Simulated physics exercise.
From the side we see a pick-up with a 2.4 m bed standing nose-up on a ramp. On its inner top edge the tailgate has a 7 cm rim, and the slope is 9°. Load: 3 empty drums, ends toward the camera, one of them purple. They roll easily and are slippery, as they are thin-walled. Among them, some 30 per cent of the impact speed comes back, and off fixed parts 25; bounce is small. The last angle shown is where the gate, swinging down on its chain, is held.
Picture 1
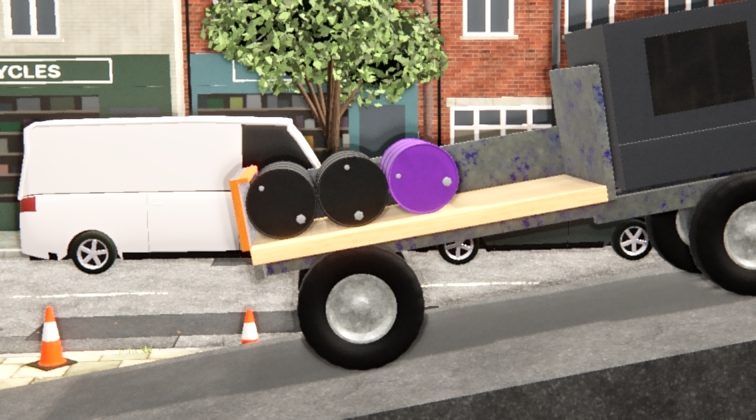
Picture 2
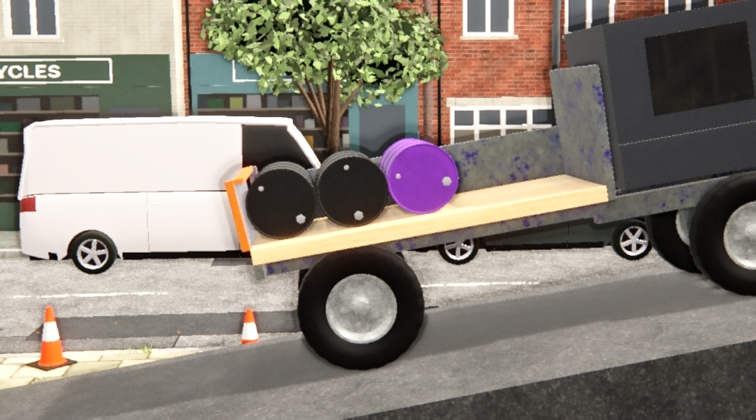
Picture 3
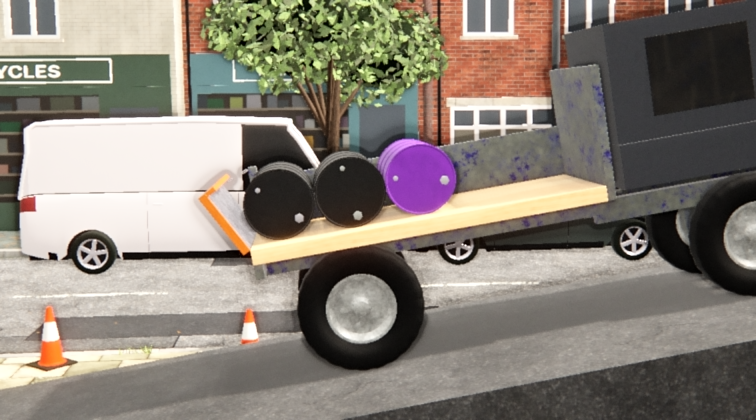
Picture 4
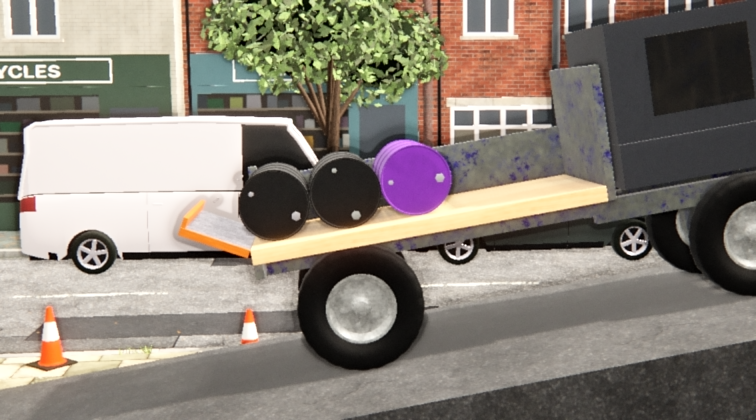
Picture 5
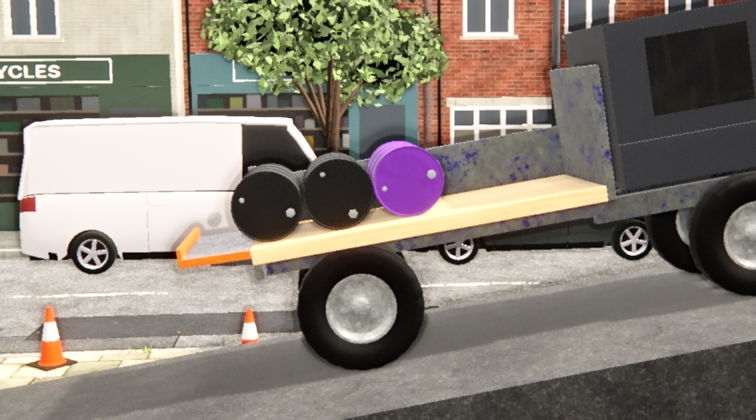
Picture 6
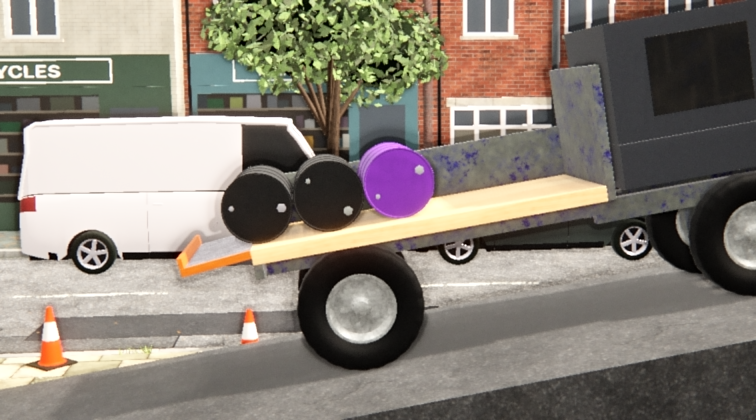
The orange-edged tailgate of a pick-up standing nose-up on a slope starts upright against a row of three drums, two black and one purple, then swings down to the left until it tilts slightly below level. The drums roll slowly leftward together down the pale bed, the leading black one nearing the lowered gate.
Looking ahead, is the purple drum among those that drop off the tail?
I'd say the purple one ends up falling off.
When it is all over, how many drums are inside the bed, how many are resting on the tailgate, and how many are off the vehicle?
That gives 0, then 0, then 3.
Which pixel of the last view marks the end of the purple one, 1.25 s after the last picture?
Its near end sits close to (256, 209).
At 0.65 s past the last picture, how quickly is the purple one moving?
I'd put it near 0.7 m/s.
Another 0.6 s on from the last picture, purple is on the bed, 60 cm short of the hinge, rolling left; 0 out so far.
Another 1.2 s on from the last picture, purple is on the bed, 5 cm short of the hinge, rolling left; 1 out so far.
Another 2.0 s on from the last picture, purple is dropping off the gate; 3 out so far.
In the end (3.7 s after the last picture), purple is out on the ground; 3 out so far.
